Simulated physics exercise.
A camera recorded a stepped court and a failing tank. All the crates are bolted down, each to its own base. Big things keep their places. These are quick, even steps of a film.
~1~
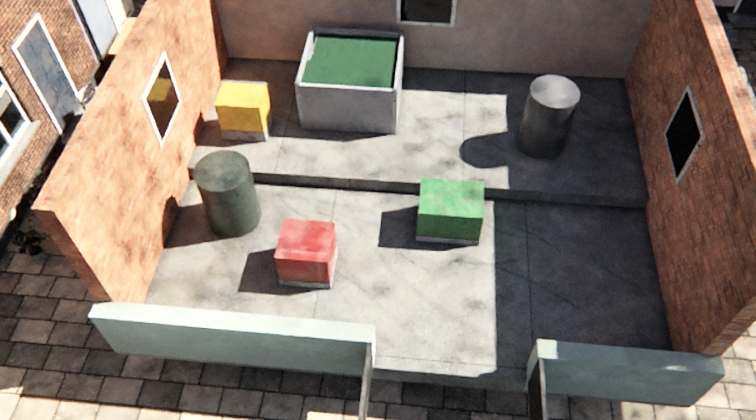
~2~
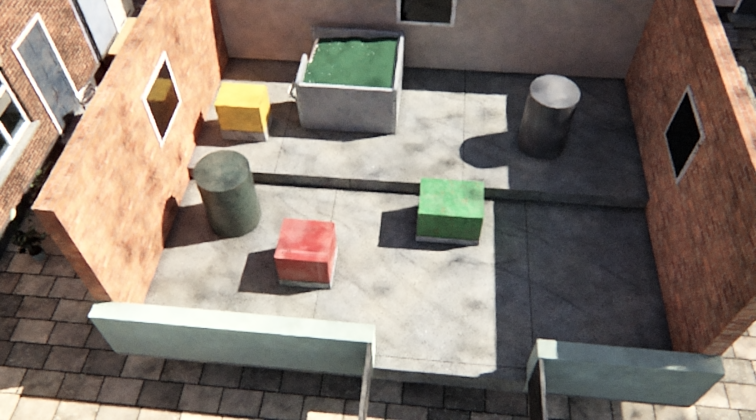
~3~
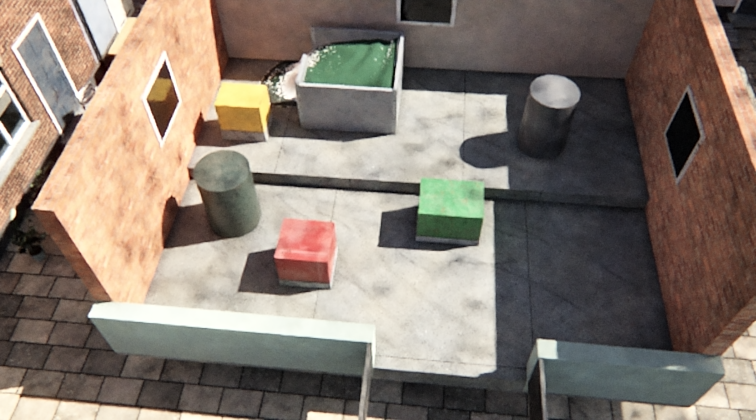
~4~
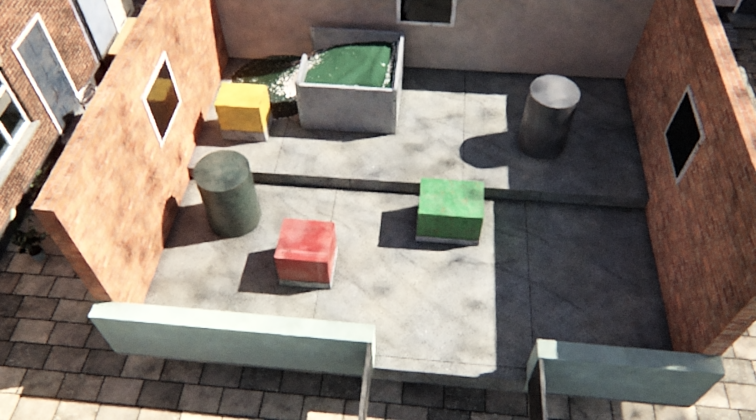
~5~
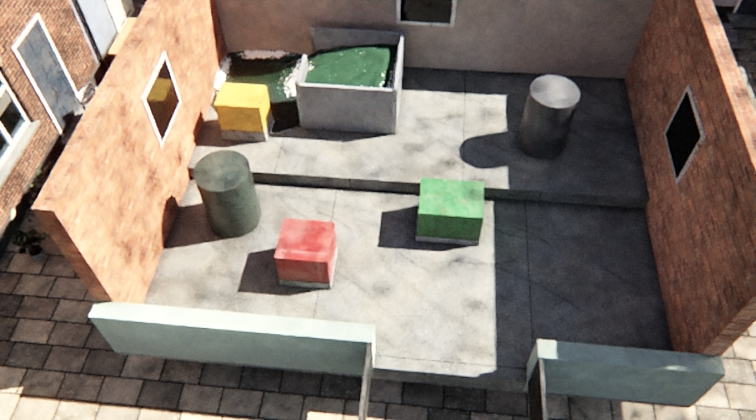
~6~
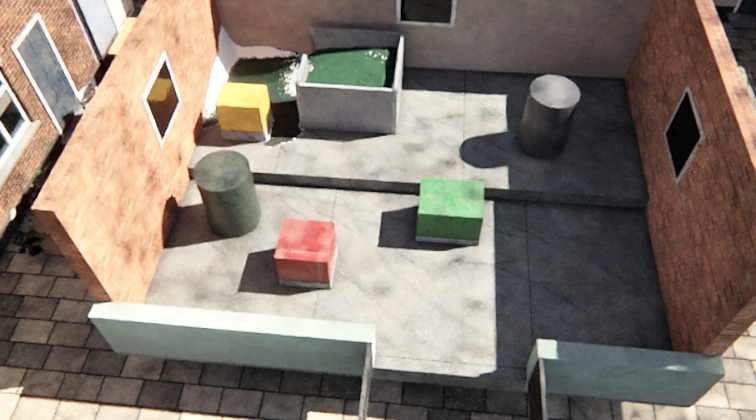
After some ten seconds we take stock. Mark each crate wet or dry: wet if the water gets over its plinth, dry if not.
Red crate dry, green crate dry, yellow crate wet.
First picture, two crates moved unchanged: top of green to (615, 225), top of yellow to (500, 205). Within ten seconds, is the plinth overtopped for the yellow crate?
As for the yellow crate, it keeps clear.
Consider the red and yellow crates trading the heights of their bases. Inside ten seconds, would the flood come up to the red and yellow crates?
The red one is not reached, and the yellow one is reached.
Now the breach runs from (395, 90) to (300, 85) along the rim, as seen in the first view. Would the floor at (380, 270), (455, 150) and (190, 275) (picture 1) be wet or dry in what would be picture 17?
Well, the first one's sodden, the second's left untouched, and the third's sodden.
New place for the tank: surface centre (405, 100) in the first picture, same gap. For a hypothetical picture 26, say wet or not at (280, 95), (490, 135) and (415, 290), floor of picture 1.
Results in order - swamped, left untouched, left untouched.
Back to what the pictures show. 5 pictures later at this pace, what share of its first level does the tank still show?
Close to 58 in a hundred.
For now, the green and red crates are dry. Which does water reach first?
That would be the crate marked red.
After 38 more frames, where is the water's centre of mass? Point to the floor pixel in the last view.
Near pixel (313, 158).
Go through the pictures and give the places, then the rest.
The first frame shows still water in the open tank at (352, 61).
In the second frame, water pours out at (313, 68) and has run to a hidden place.
In the third frame, the front is at a hidden place, out from the gap at (313, 72).
In the fourth frame, water pours out at (314, 73) and has run to (235, 77).
In the fifth frame, water pours out at (314, 73) and has run to (230, 57).
In the sixth frame, the front is at (204, 124), out from the gap at (314, 73).
A moment on, water covers 10 % of the floor; the red crate not reached, the green crate not reached, the yellow crate water round its plinth.
Next, water covers 20 % of the floor; the red crate not reached, the green crate not reached, the yellow crate water round its plinth.
Then, water covers 35 % of the floor; the red crate water round its plinth, the green crate not reached, the yellow crate water round its plinth.
Later, water covers 70 % of the floor; the red crate water round its plinth, the green crate water round its plinth, the yellow crate water round its plinth.
In the end, water covers 80 % of the floor; the red crate stayed above the water, the green crate stayed above the water, the yellow crate was topped.
